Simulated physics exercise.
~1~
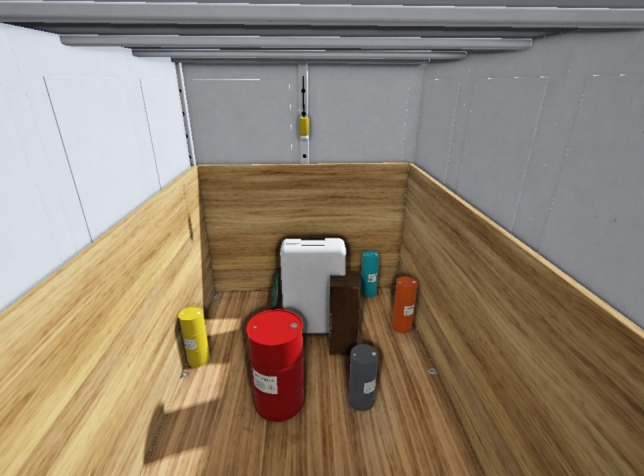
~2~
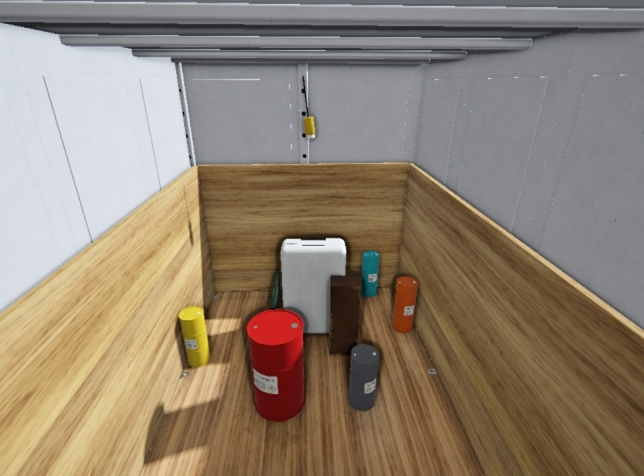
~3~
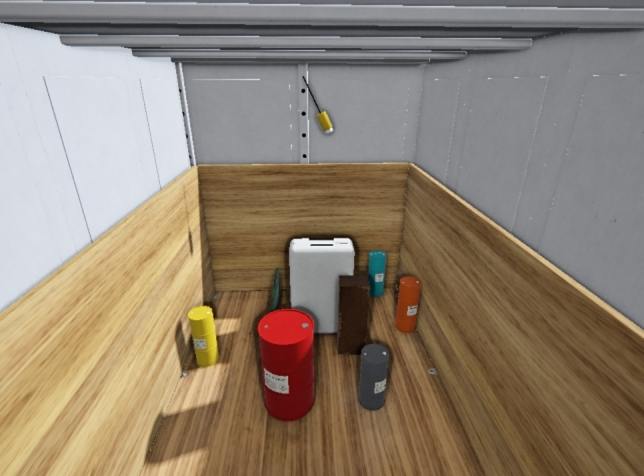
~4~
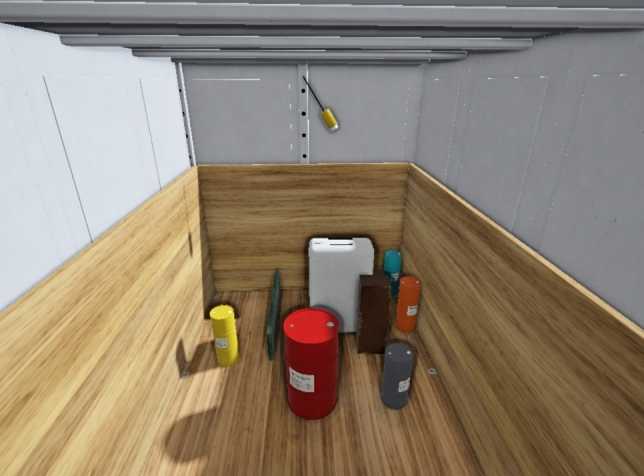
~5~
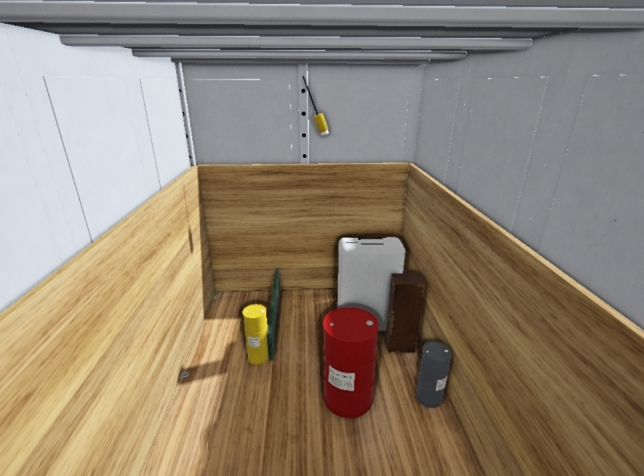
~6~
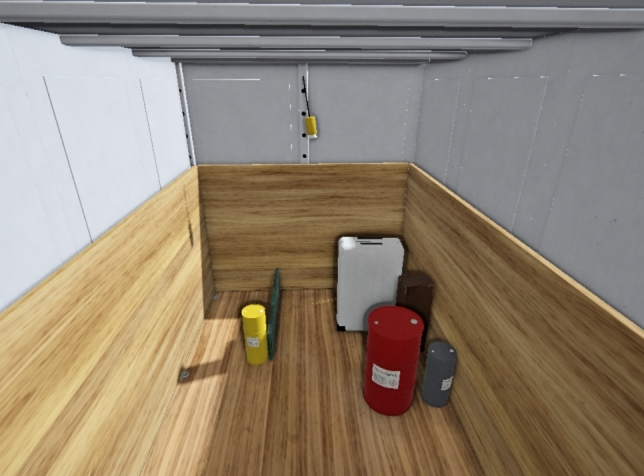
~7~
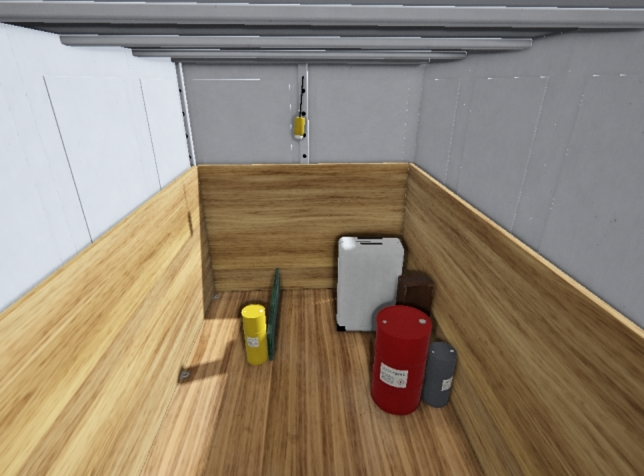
In the back of a wood-lined cargo bay, a hanging yellow tag swung as the drums, canisters and upright cases slid to the right, the red drum going farthest and ending against the grey canister, all the visible ones still standing.
